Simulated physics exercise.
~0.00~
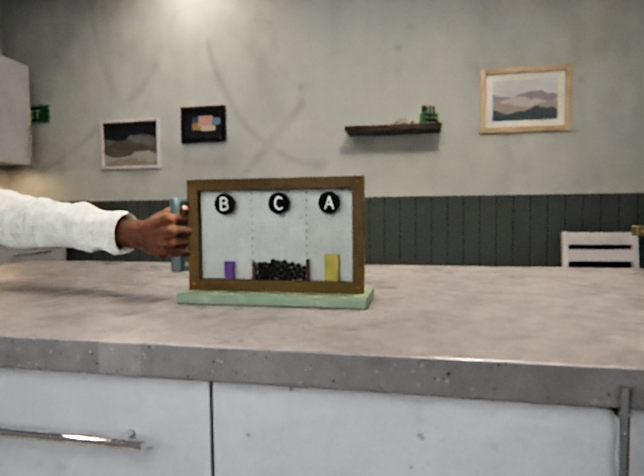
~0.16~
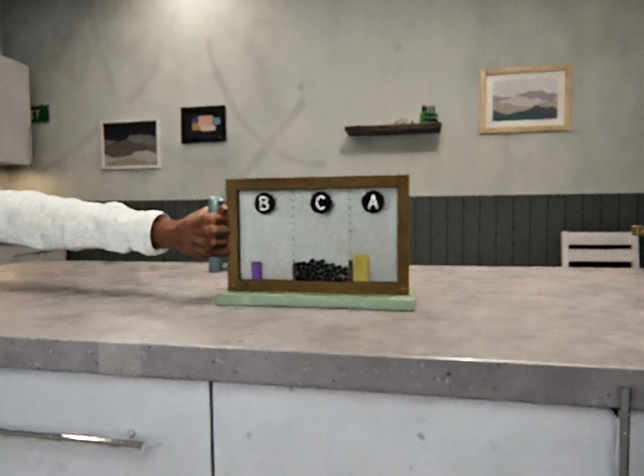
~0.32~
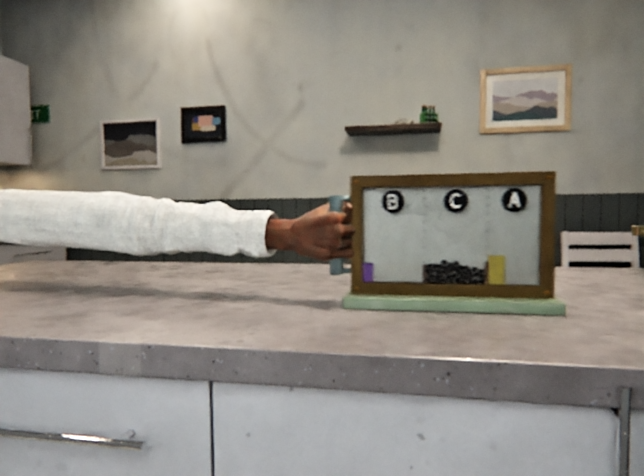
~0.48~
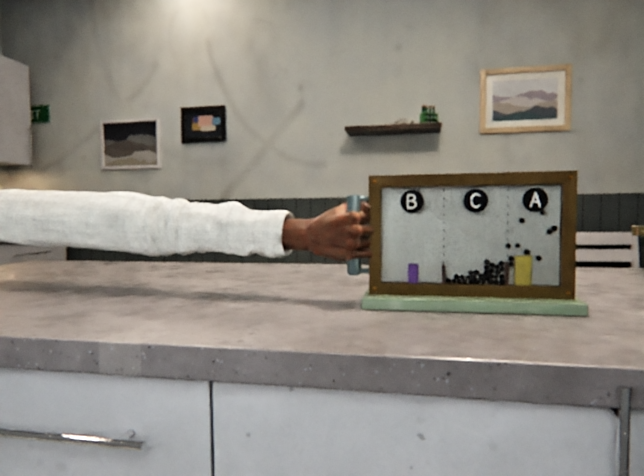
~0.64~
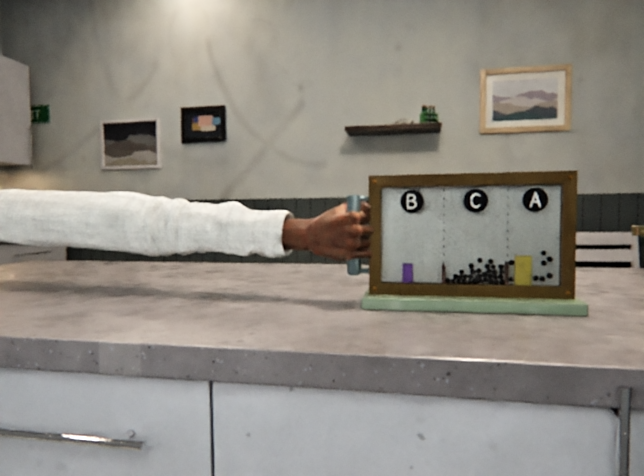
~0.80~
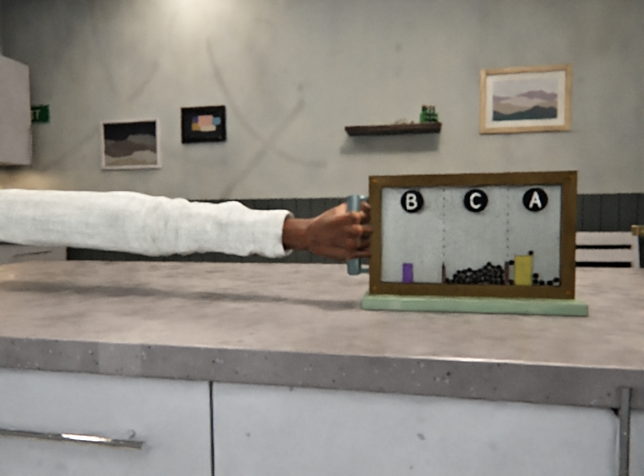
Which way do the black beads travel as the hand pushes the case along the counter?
The black beads travel to the right, carried along with the case, and some of them spill over the yellow block on that side.
To begin with, a hand at the left side of a flat, windowed case holds it on a counter, with black beads heaped under the letter C between a purple block and a yellow block. The hand pushes the case to the right, and the beads travel along with it. When the case stops, some beads fly up over the yellow block into the strip marked A. They drop down on its far side while the rest spread out low. At the end most beads lie under C, a smaller share rests under A, and none are under B.
